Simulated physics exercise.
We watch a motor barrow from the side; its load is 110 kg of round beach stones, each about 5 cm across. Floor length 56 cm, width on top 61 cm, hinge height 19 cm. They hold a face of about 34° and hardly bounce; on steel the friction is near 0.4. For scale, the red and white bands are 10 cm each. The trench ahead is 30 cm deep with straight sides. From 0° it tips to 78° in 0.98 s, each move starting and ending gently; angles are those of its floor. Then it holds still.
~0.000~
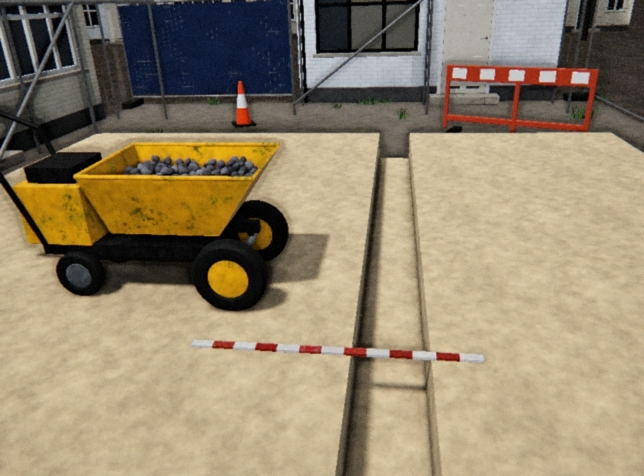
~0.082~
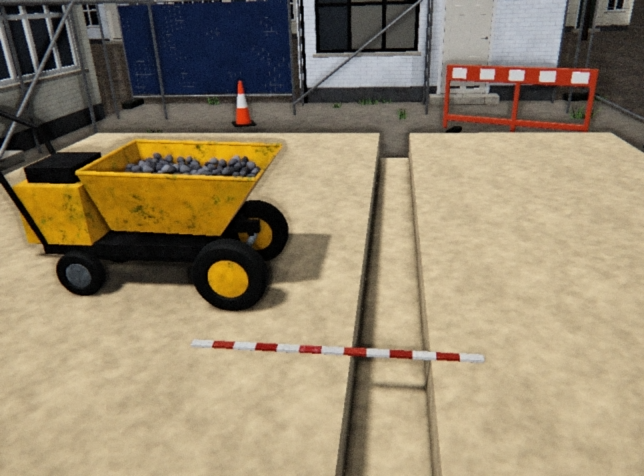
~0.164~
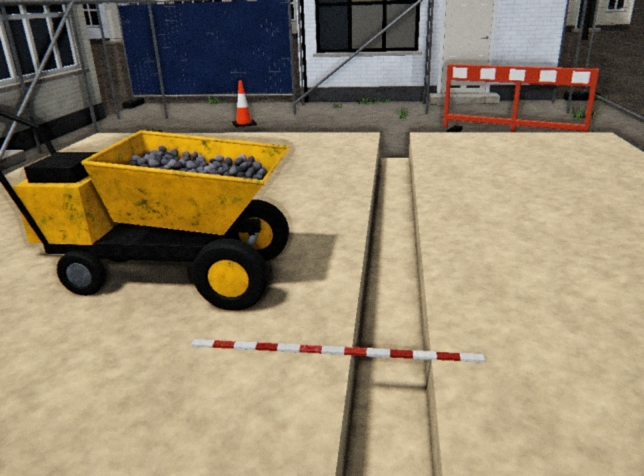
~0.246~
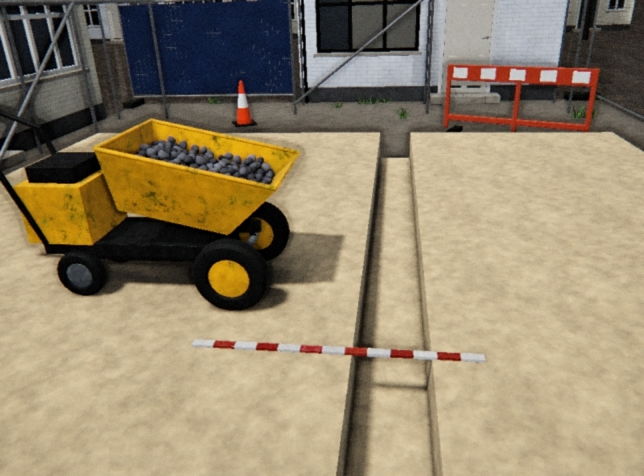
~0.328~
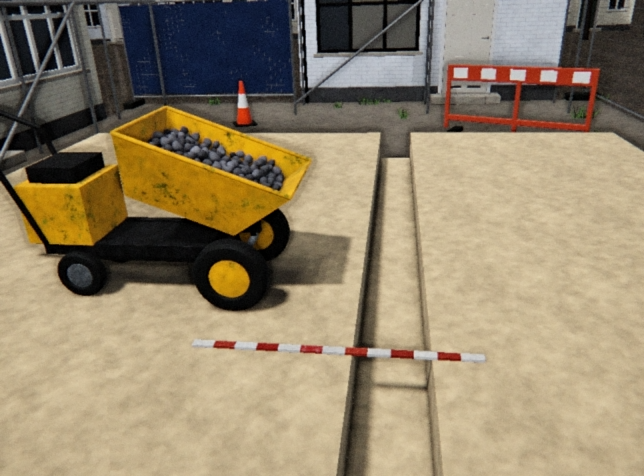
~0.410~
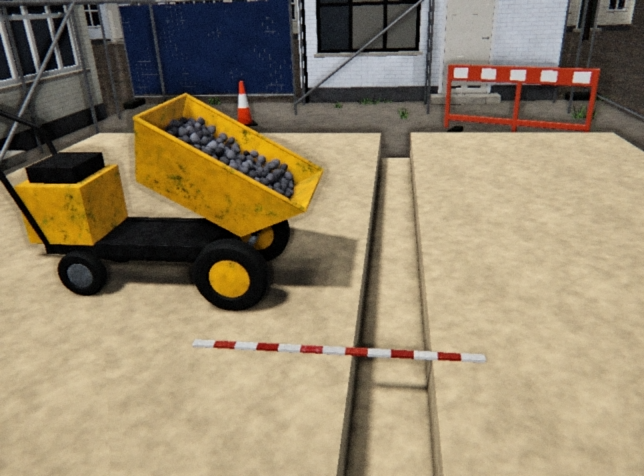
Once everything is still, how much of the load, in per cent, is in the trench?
Some 100 per cent of it.
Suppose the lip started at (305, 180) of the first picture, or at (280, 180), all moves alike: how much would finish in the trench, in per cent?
About 50 and 80 per cent.
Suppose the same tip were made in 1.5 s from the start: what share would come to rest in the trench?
Then about 100 per cent.
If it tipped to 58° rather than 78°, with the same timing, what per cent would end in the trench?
Then about 65 per cent.
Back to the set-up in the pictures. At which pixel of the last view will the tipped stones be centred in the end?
Near (394, 322).
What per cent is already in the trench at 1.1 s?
Some 50 per cent.
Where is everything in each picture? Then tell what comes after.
In the first picture, the skip is at 0°, its lip at (252, 179); the top of the load is at (194, 169).
In the second picture, the skip is at 2°, its lip at (255, 180); the top of the load is at (172, 165); the stones move at 0.3 m/s on average.
In the third picture, the skip is at 6°, its lip at (264, 183); the top of the load is at (160, 158); the stones move at 0.6 m/s on average.
In the fourth picture, the skip is at 12°, its lip at (276, 189); the top of the load is at (160, 148); the stones move at 0.8 m/s on average.
In the fifth picture, the skip is at 20°, its lip at (291, 198); the top of the load is at (170, 137); the stones move at 0.9 m/s on average.
The sixth picture shows lip at (306, 211), floor tilted 30°, highest stones at (184, 126); the stones move at 1.0 m/s on average.
After 0.7 s the floor is at 66°; 100 % in the skip; the foremost stones are at (338, 249).
After 1.1 s the floor is at 78°; 48 % in the skip, 1 % short of the trench, 51 % in the trench; the foremost stones are at (421, 326).
After 1.4 s the floor is at 78°; 10 % in the skip, 1 % short of the trench, 88 % in the trench; the foremost stones are at (428, 291).
After 3.4 s the floor is at 78°; 0 % in the skip, 100 % in the trench; the foremost stones are at (429, 286).
